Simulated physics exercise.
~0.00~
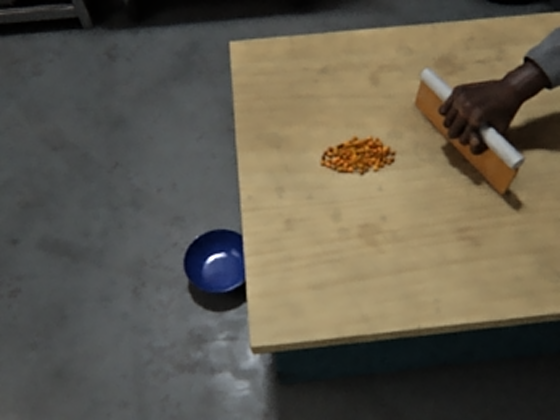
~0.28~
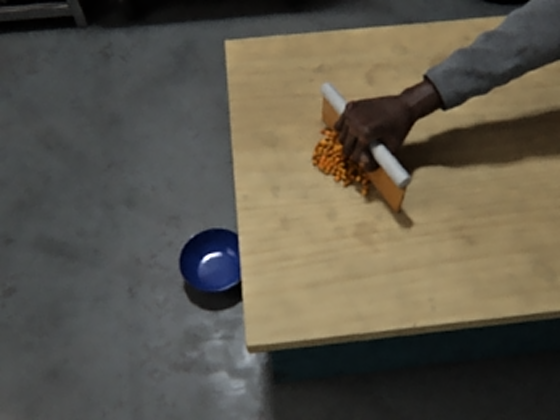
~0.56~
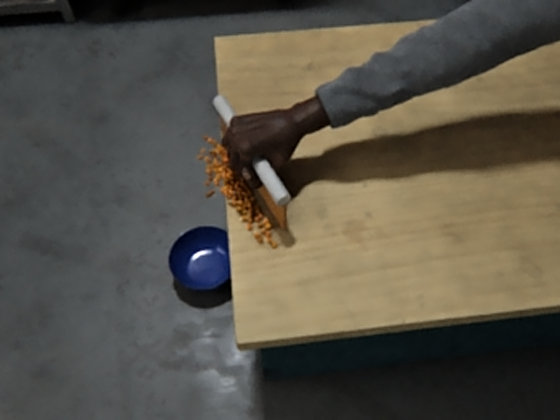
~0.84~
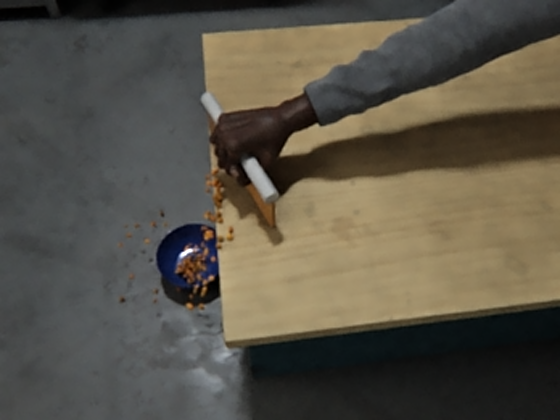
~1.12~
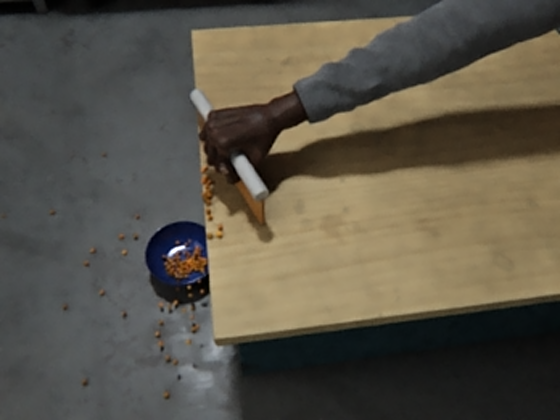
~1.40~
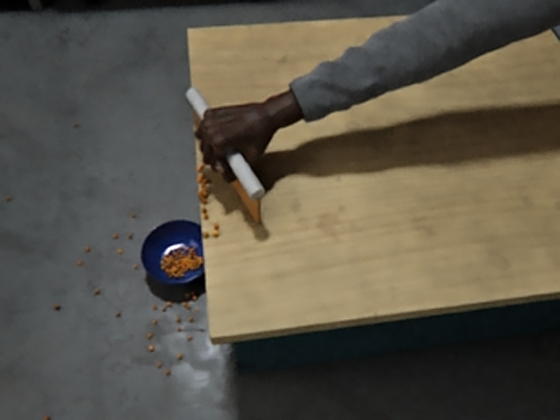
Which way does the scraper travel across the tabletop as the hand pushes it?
The scraper moves to the left, pushing the kernels toward the table's edge.
